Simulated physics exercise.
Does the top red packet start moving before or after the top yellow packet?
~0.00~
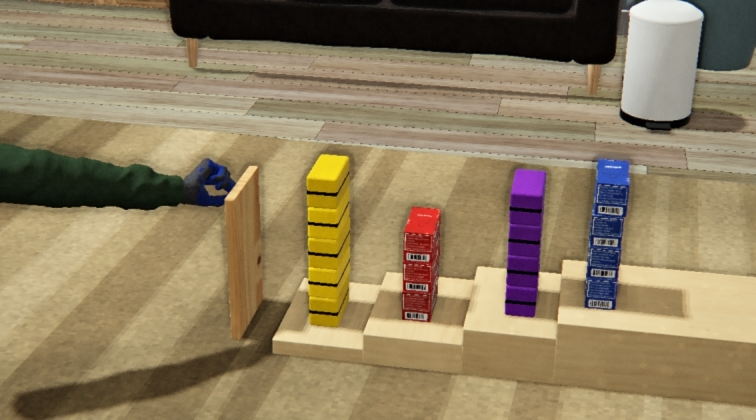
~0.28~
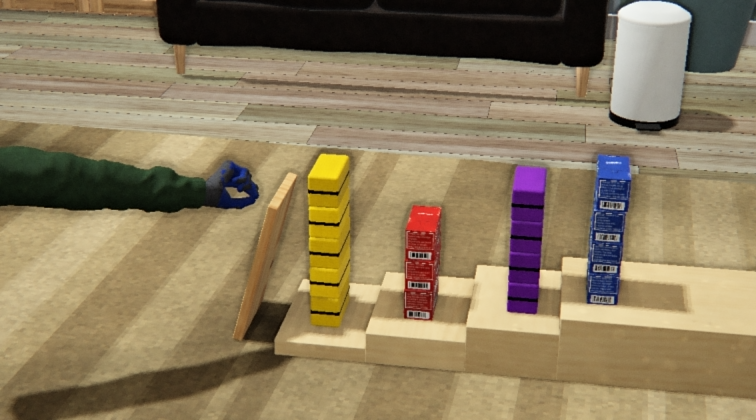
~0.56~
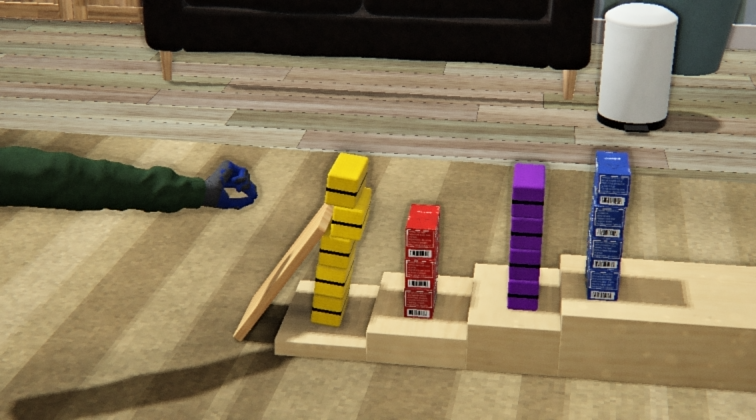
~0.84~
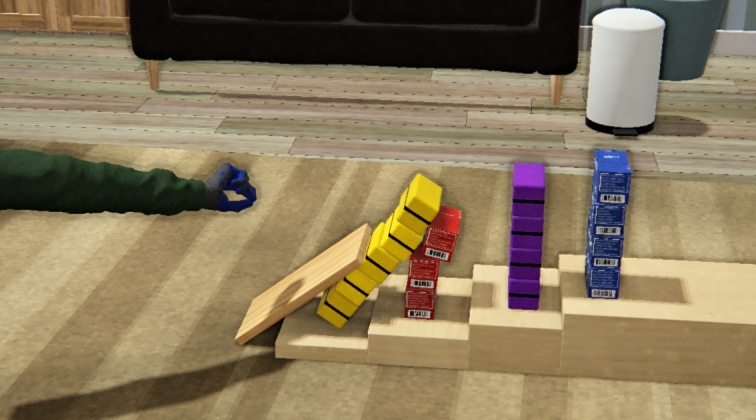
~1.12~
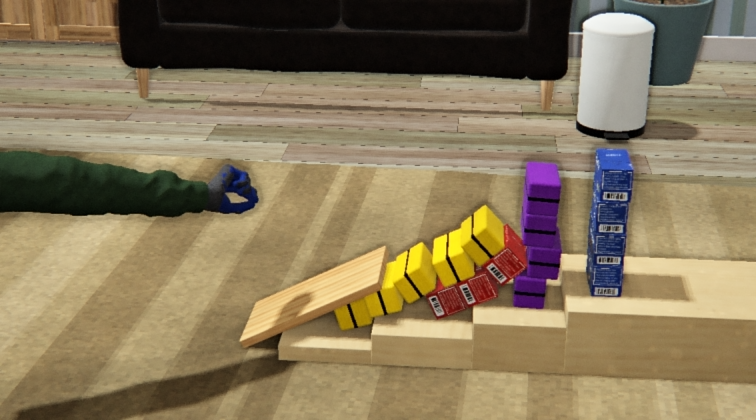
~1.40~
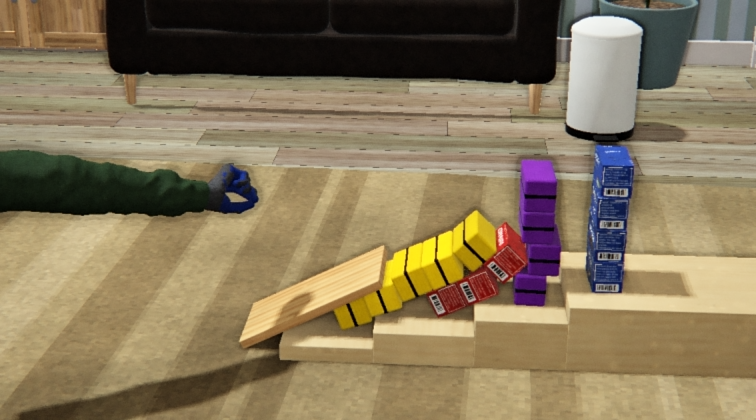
The top red packet starts moving after the top yellow packet, which is already leaning right while the red one stays still.
